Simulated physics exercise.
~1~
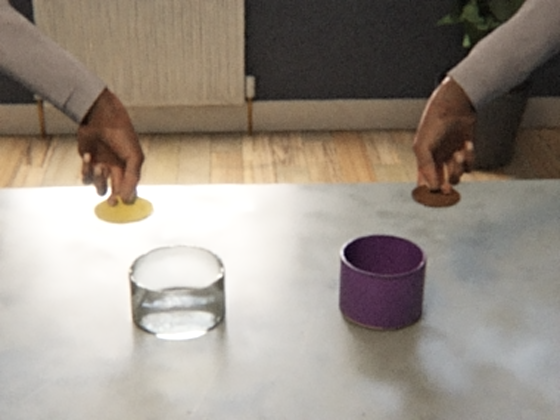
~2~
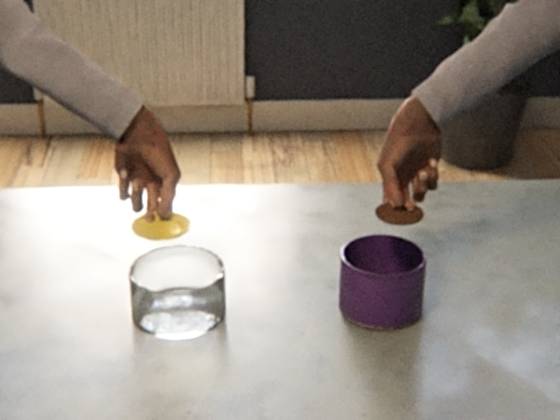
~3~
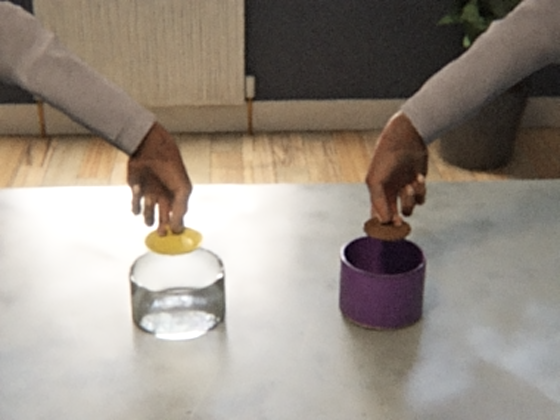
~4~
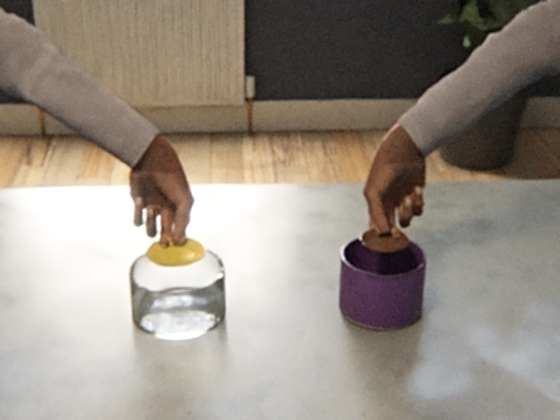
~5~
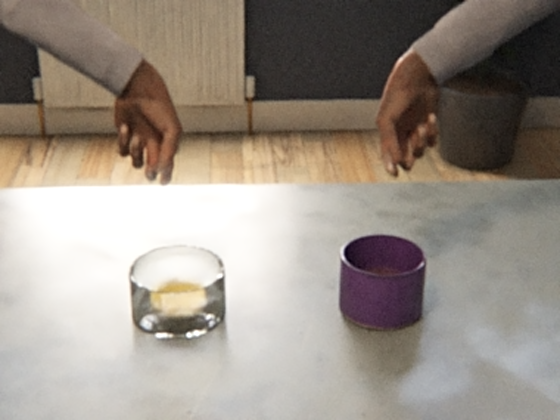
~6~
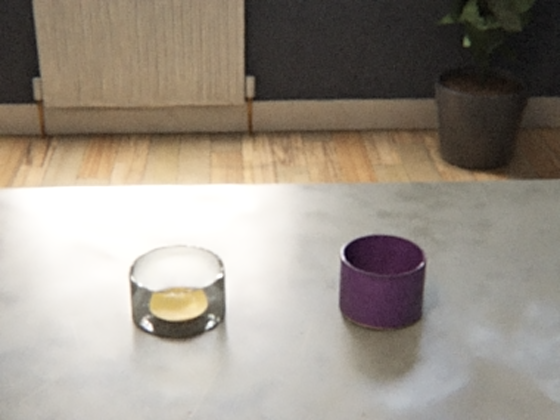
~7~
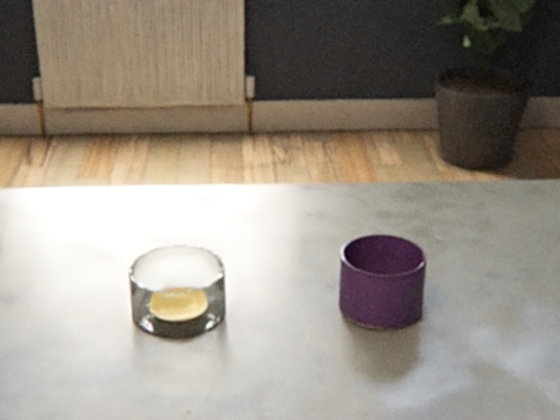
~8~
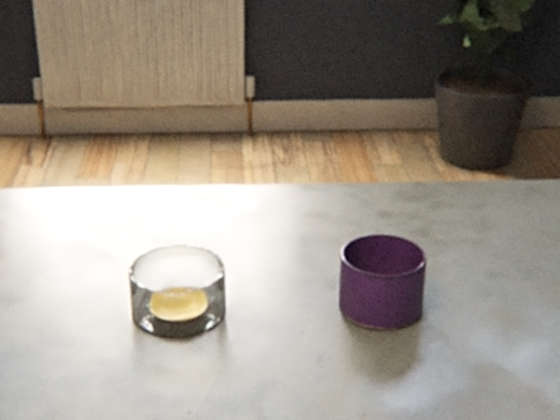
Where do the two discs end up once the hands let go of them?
Both drop inside their containers. The yellow disc lies at the bottom of the clear glass, and the brown one has sunk out of sight in the purple pot.
